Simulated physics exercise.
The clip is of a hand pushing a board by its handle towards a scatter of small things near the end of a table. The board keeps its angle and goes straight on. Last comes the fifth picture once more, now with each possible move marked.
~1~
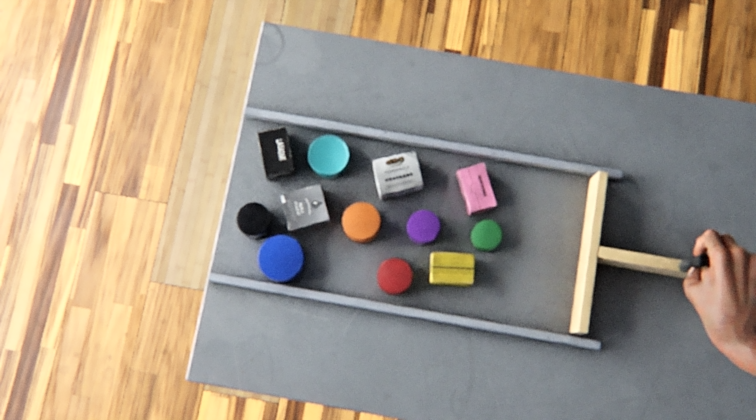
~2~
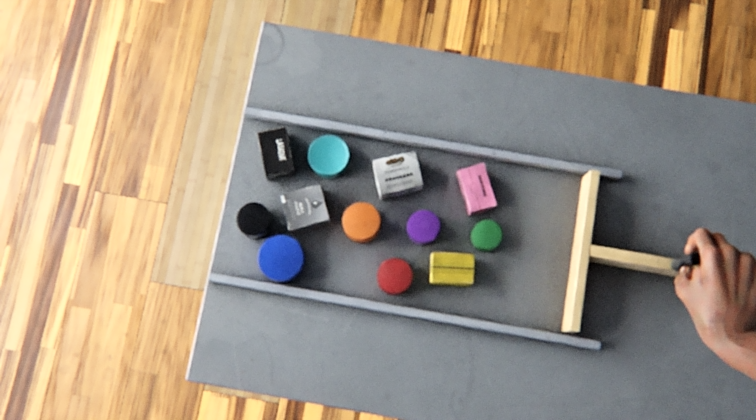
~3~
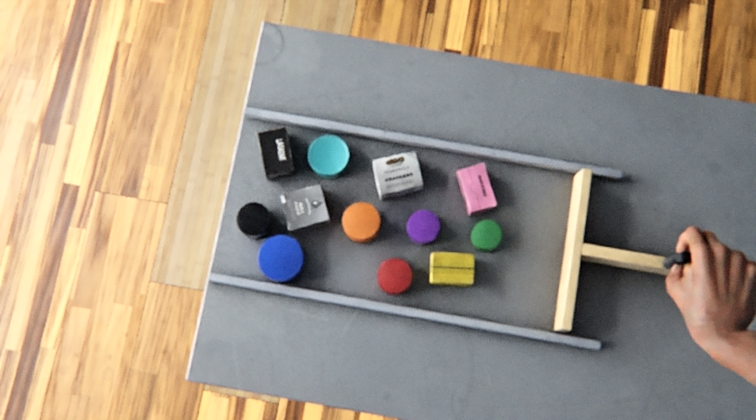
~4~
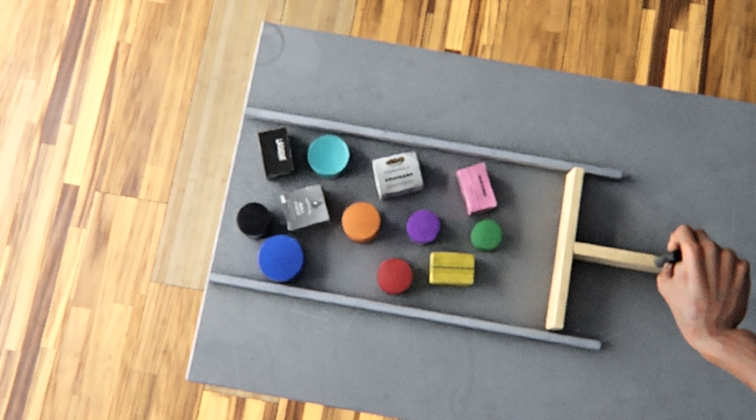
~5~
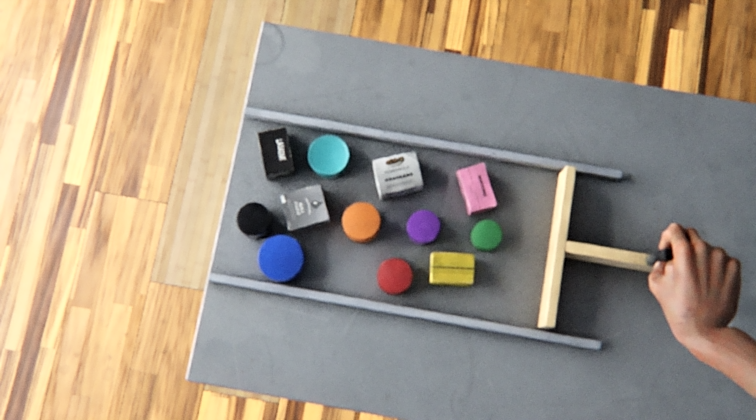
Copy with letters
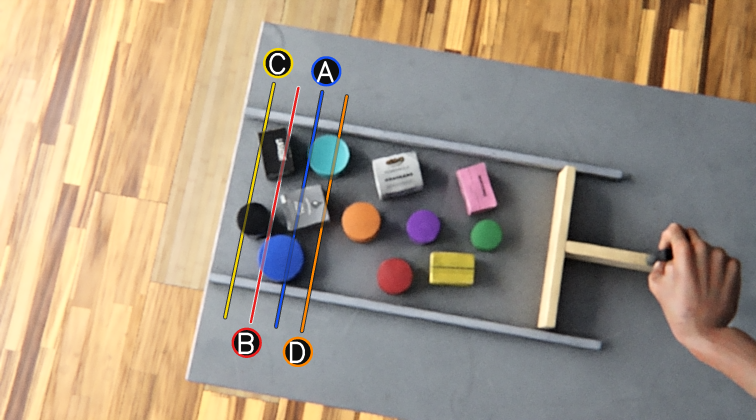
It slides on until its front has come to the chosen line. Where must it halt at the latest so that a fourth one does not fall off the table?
D.
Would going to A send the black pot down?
Yes.
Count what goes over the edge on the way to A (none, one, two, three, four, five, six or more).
In all, four.
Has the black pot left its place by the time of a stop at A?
Yes.
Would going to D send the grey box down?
By then, no.
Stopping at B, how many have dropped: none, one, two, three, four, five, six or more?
In all, six or more.
On the marked copy, A at (300, 206); B at (275, 202); C at (250, 198); D at (325, 211).
Following D. Soon after the start, board (476, 230); pink packet (462, 184); yellow box (442, 266).
Later, board (392, 216); black pot (245, 219); black packet (269, 154).
In the end, board (328, 205); black pot over the edge; black packet over the edge; two fallen.
As for the rest, A drops four; B drops six; C drops eight.
